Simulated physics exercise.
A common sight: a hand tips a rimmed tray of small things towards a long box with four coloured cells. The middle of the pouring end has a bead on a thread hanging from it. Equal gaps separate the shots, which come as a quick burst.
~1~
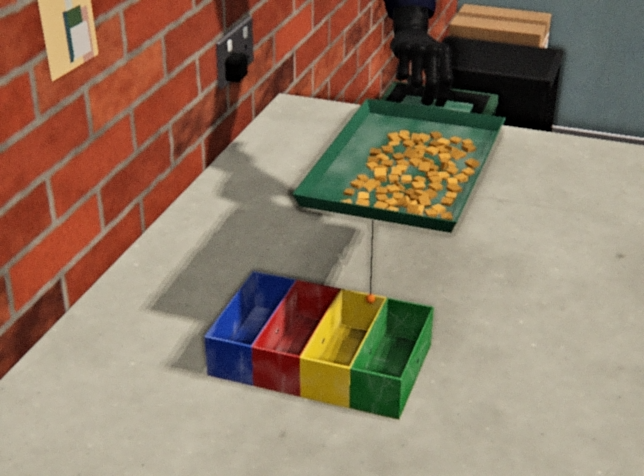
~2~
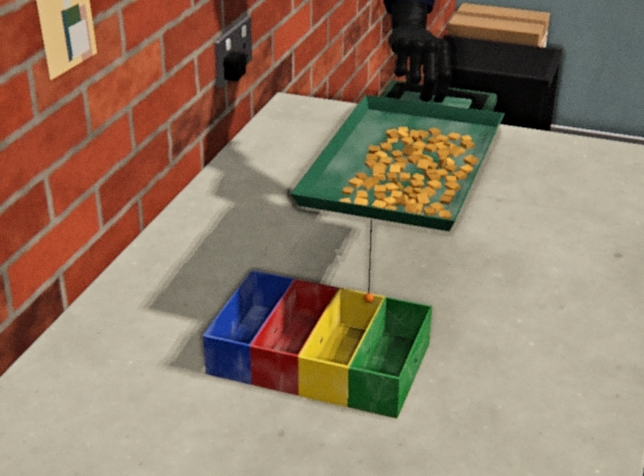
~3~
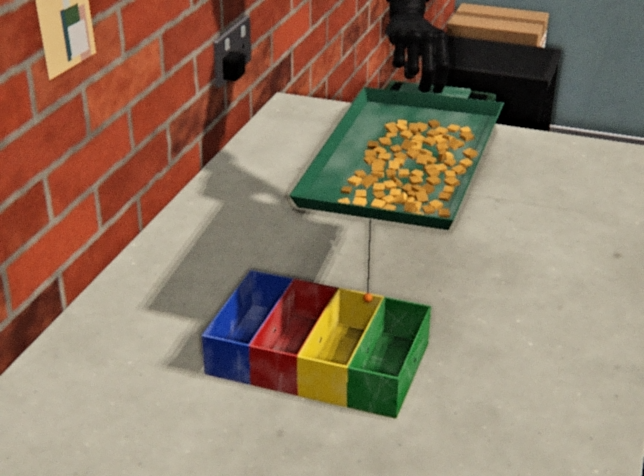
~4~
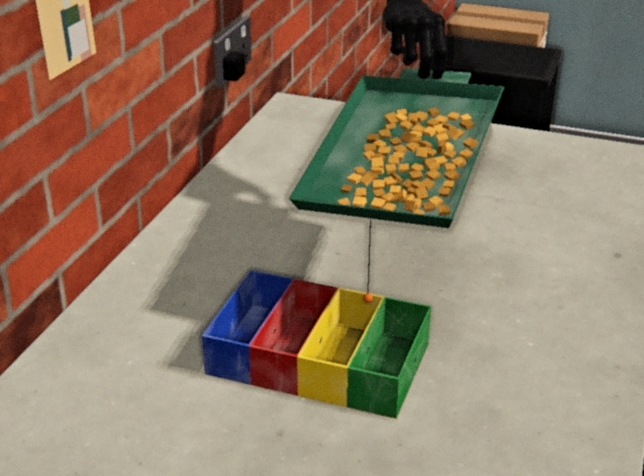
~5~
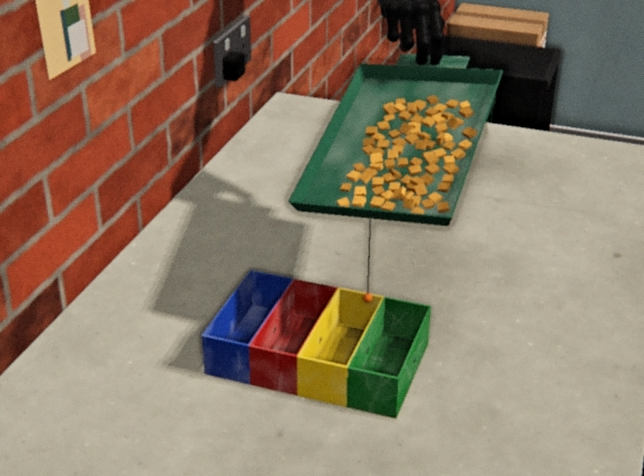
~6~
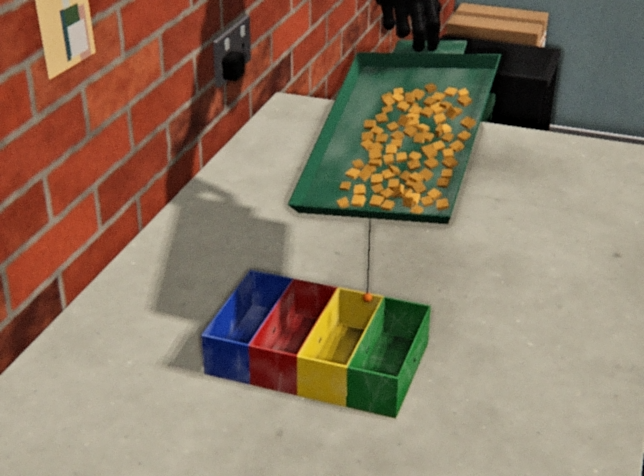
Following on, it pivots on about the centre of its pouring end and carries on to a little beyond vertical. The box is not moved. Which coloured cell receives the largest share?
The red cell.
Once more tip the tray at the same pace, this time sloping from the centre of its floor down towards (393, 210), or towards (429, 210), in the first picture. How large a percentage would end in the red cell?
10 per cent, then 0 per cent.
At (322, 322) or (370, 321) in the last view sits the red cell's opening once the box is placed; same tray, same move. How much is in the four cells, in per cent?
About 100 % and 50 %.
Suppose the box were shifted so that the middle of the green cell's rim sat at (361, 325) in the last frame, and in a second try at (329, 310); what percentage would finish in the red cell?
In order, 40 % and 0 %.
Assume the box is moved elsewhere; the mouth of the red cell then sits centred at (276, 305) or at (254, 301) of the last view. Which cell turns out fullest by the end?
For the first position it is the red cell, and for the second it is the yellow cell.
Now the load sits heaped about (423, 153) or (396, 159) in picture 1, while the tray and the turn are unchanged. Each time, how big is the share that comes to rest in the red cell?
Roughly 70 per cent, then roughly 70 per cent.
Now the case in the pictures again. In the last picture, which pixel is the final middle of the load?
About (302, 343).
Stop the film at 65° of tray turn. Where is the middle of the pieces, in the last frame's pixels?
Look about (334, 203) in the last picture.
Soon after the last picture, tray tipped steeply; nearly all on the tray; a small part falling or outside the box.
A little later, tray tipped past a quarter turn; about half in the red cell; about a quarter in the yellow cell; a small part in the blue cell; a small part falling or outside the box.
Later still, tray tipped past a quarter turn; about two thirds in the red cell; about a quarter in the yellow cell; a small part in the blue cell.
At rest, tray tipped past a quarter turn; about two thirds in the red cell; about a quarter in the yellow cell; a small part in the blue cell; none in the green cell.
